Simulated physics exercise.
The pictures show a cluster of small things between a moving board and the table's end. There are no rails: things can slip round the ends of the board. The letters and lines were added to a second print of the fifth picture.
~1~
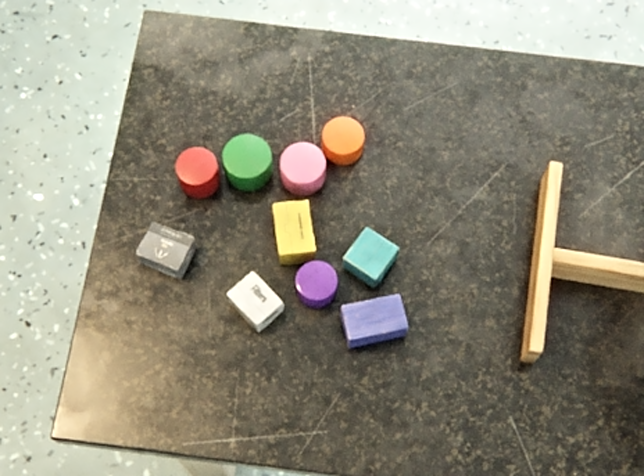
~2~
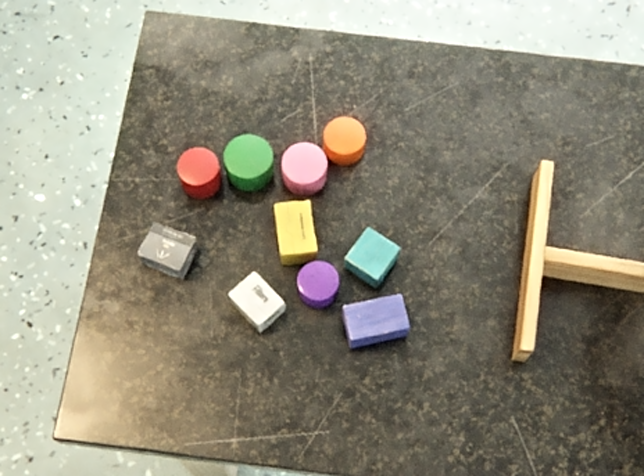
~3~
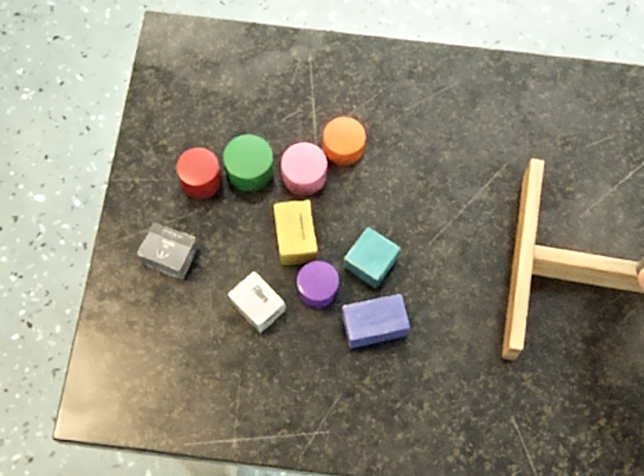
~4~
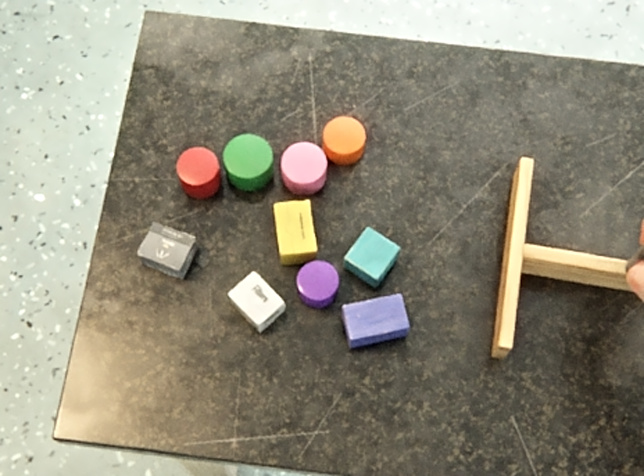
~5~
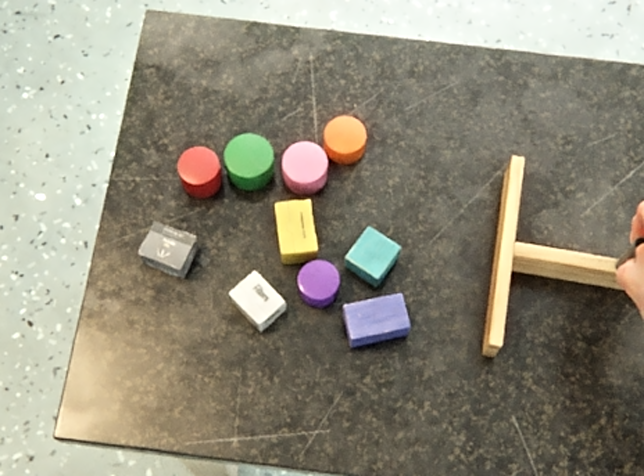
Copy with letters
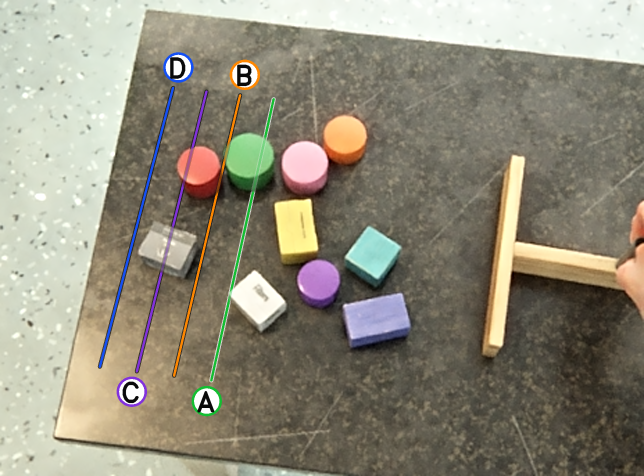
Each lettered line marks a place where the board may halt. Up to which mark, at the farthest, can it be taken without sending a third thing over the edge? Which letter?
No third one falls up to C.
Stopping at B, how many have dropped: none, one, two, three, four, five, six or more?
The count is none.
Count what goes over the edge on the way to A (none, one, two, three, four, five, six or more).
By then, none.
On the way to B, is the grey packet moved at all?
By then, yes.
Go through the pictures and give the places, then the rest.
Pink tin (303, 169); white box (255, 302); green tin (248, 163), in the first picture.
Board (538, 252); purple pot (318, 285), in the second picture.
Board (528, 251); turquoise block (372, 258), in the third picture.
Board (517, 249); yellow packet (295, 232), in the fourth picture.
Board (508, 247); red tin (201, 173); pink tin (305, 168); white box (258, 302), in the fifth picture.
On the marked copy, A at (244, 233); B at (209, 229); C at (173, 224); D at (138, 220).
Taking C. A third of the way, board (387, 233); blue block (330, 319); purple pot (313, 284).
Two thirds of the way, board (267, 219); red tin (180, 176); green tin (210, 146).
When it is over, board (173, 208); grey packet (101, 243); green tin (131, 112); none fallen.
As for the rest, A is within the limit but short; B is within the limit but short; D drops three.
